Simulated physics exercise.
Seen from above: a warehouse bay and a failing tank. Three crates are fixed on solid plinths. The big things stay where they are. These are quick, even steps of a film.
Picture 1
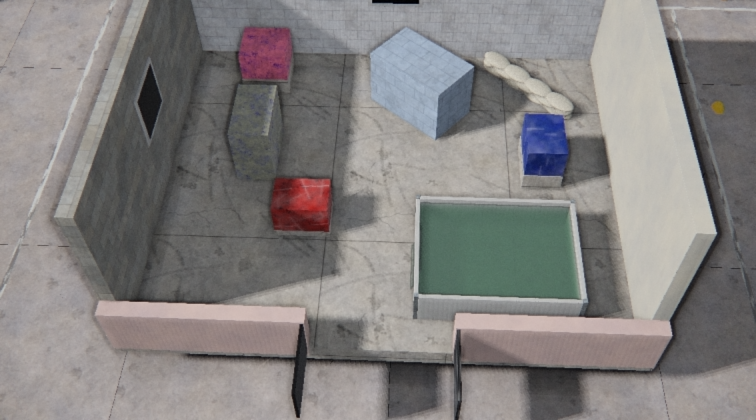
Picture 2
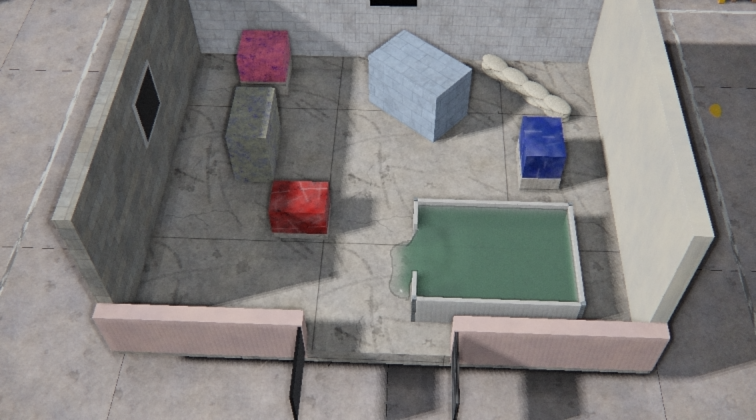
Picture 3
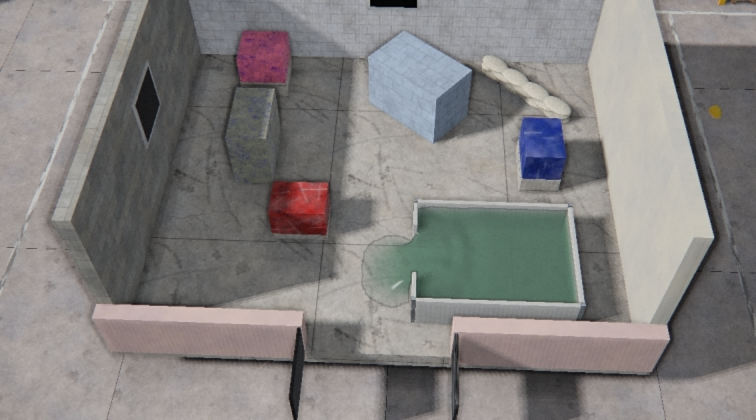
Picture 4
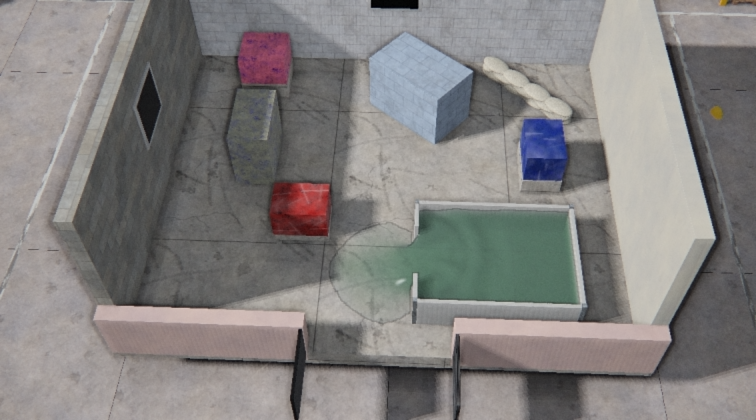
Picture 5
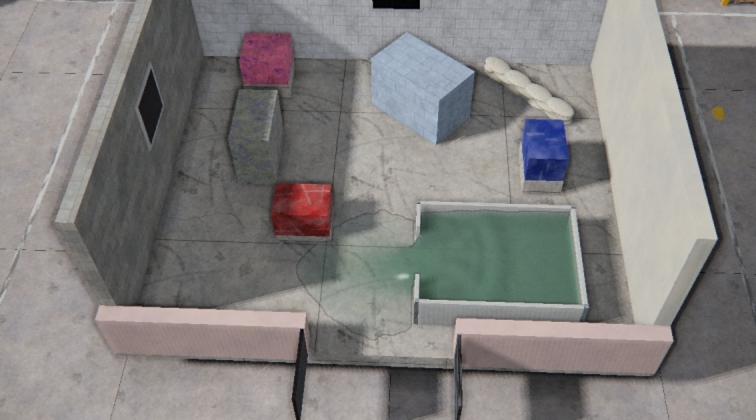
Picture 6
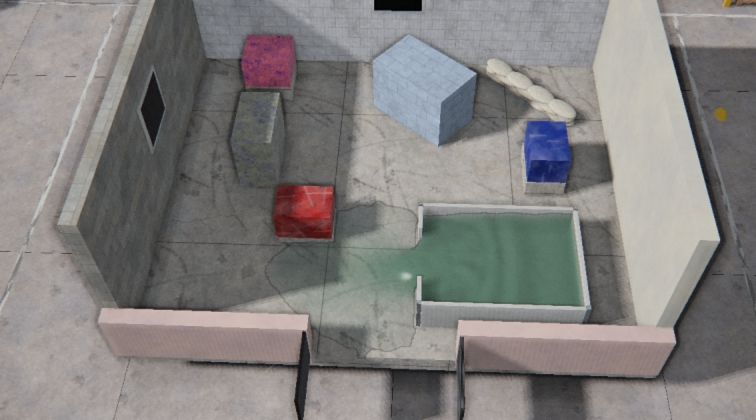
A tank of green water opens on its left side and water spreads leftward across the floor.
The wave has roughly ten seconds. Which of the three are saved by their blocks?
One by one: The red crate gets wet; the blue crate stays dry; the pink crate stays dry.
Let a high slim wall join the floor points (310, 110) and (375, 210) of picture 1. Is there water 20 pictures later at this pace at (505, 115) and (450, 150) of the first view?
In turn: Not flooded, no water.
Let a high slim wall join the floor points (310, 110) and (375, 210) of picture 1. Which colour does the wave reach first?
It is the one in red.
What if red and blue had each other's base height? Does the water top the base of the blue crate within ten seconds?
In short: The blue crate is safe.
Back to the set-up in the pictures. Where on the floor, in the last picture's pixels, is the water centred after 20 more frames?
At about (382, 265).
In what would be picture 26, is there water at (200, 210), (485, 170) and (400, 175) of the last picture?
One after the other: Under water, dry, flooded.
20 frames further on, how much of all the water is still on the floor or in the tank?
I make it 98 per cent.
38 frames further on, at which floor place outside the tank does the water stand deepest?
Around (207, 59).
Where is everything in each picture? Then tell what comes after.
The first picture shows the tank at (497, 250) is whole and still.
In the second picture, water pours out at (416, 262) and has run to (396, 290).
In the third picture, water pours out at (416, 264) and has run to (369, 287).
In the fourth picture, water pours out at (417, 266) and has run to (336, 277).
In the fifth picture, water pours out at (419, 266) and has run to (304, 273).
In the sixth picture, water pours out at (421, 267) and has run to (272, 271).
A moment on, water covers 20 % of the floor; the red crate water round its plinth, the blue crate not reached, the pink crate not reached.
Next, water covers 30 % of the floor; the red crate water round its plinth, the blue crate not reached, the pink crate not reached.
Then, water covers 45 % of the floor; the red crate water round its plinth, the blue crate not reached, the pink crate water round its plinth.
Later, water covers 60 % of the floor; the red crate water round its plinth, the blue crate water round its plinth, the pink crate water round its plinth.
In the end, water covers 70 % of the floor; the red crate was topped, the blue crate stayed above the water, the pink crate stayed above the water.
